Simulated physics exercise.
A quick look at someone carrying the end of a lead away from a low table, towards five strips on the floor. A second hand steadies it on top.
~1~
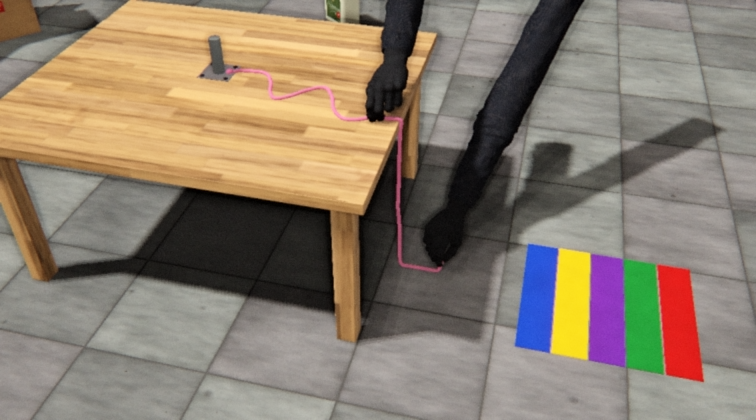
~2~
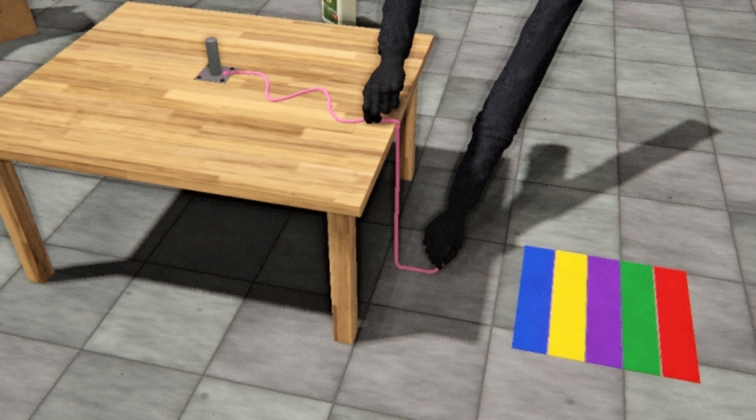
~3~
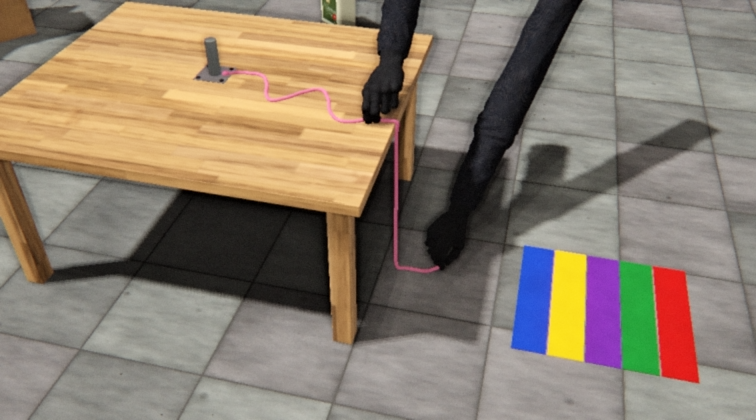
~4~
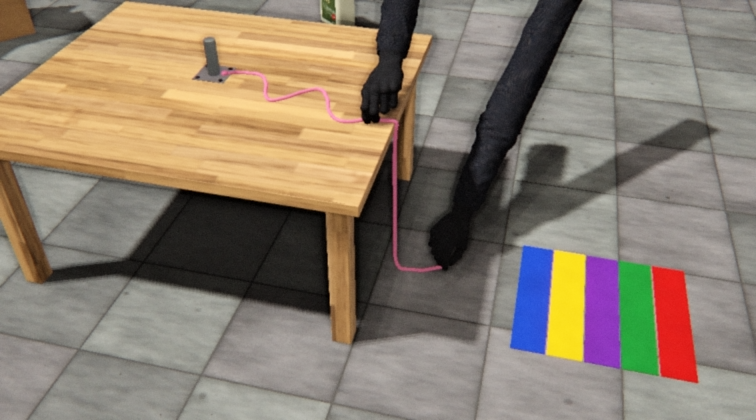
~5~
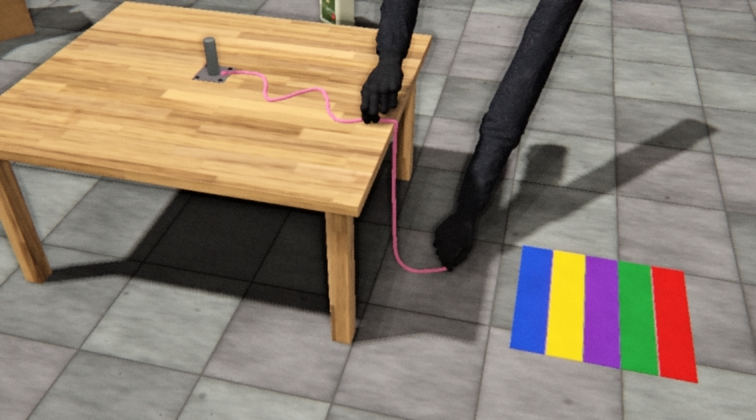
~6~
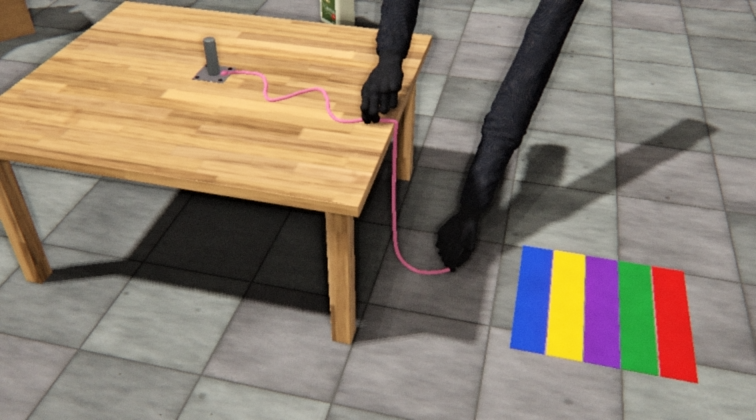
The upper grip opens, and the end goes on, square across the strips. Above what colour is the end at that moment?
The end stops over the green strip.
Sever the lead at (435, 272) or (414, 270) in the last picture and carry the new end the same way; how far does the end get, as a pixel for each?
The places are (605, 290) and (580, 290).
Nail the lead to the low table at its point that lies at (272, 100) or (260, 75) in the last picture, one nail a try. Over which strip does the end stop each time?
In that order: Purple; green.
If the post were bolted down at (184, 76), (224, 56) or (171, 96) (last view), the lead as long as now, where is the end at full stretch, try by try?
Near (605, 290), (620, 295) and (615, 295).
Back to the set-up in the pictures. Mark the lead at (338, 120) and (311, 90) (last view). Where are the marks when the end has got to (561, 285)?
The first at (403, 131), the second at (345, 102).
Soon after, end near (561, 285); over yellow.
Then, end near (611, 293); over purple.
At full stretch, end near (639, 298); over green. It gets as far as the green strip.
